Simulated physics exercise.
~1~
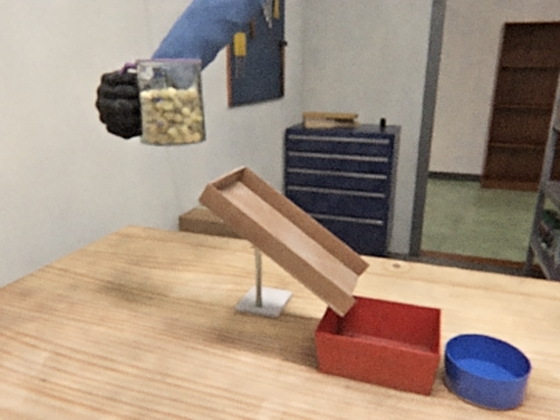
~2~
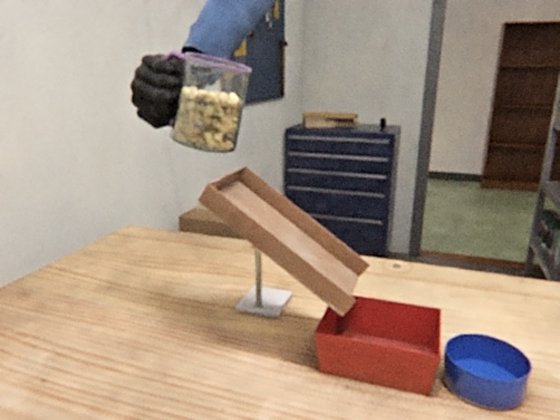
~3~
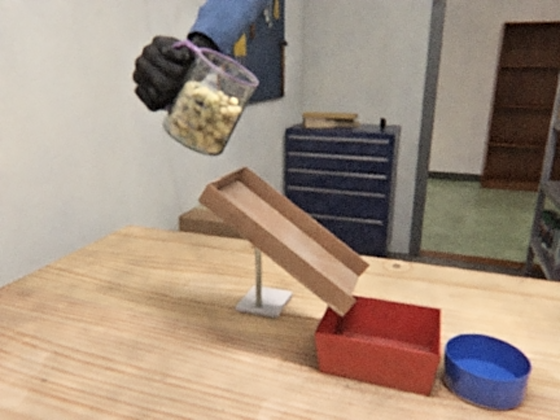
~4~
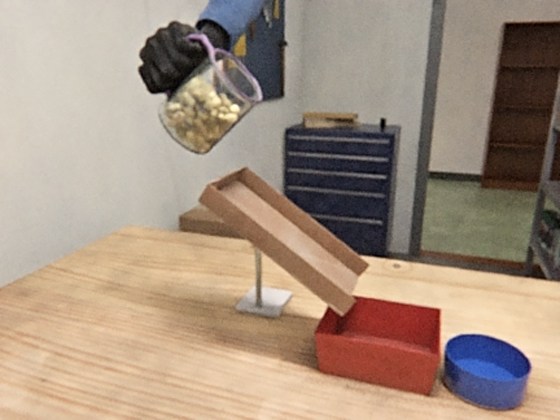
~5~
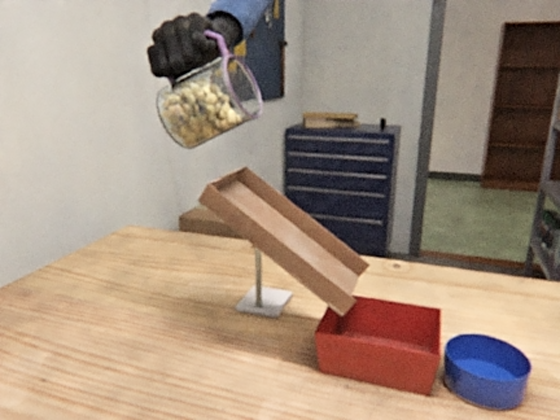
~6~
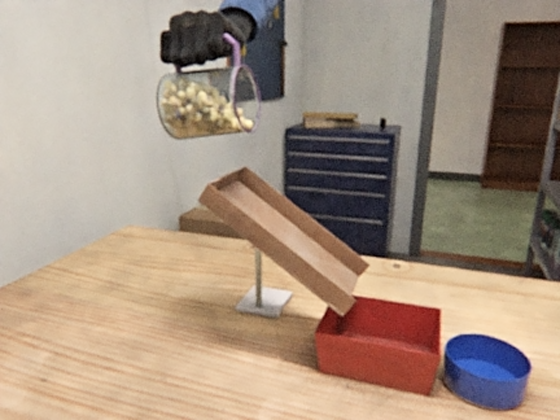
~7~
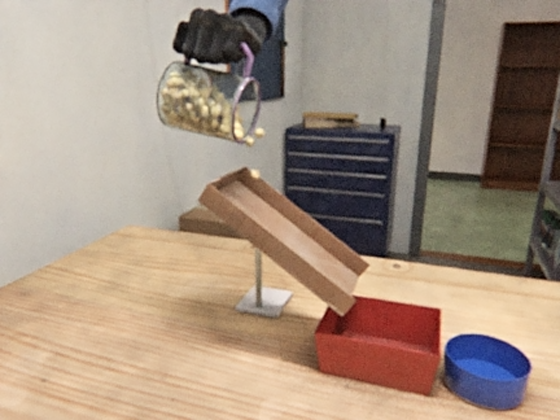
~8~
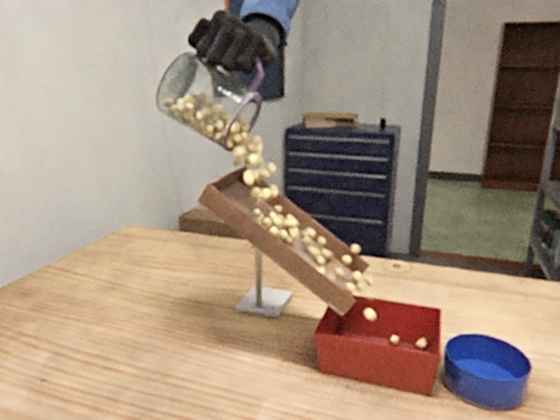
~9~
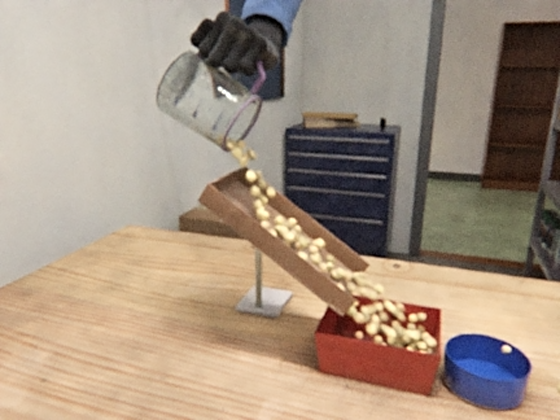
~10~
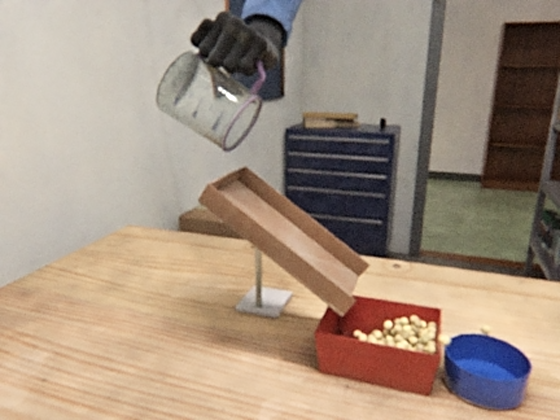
In a workshop, a gloved hand tipped a clear jug of pale round nuts above a wooden table until they poured onto a sloping brown chute and tumbled down to the right, nearly all ending in the red tin beside a blue dish, leaving the jug empty.
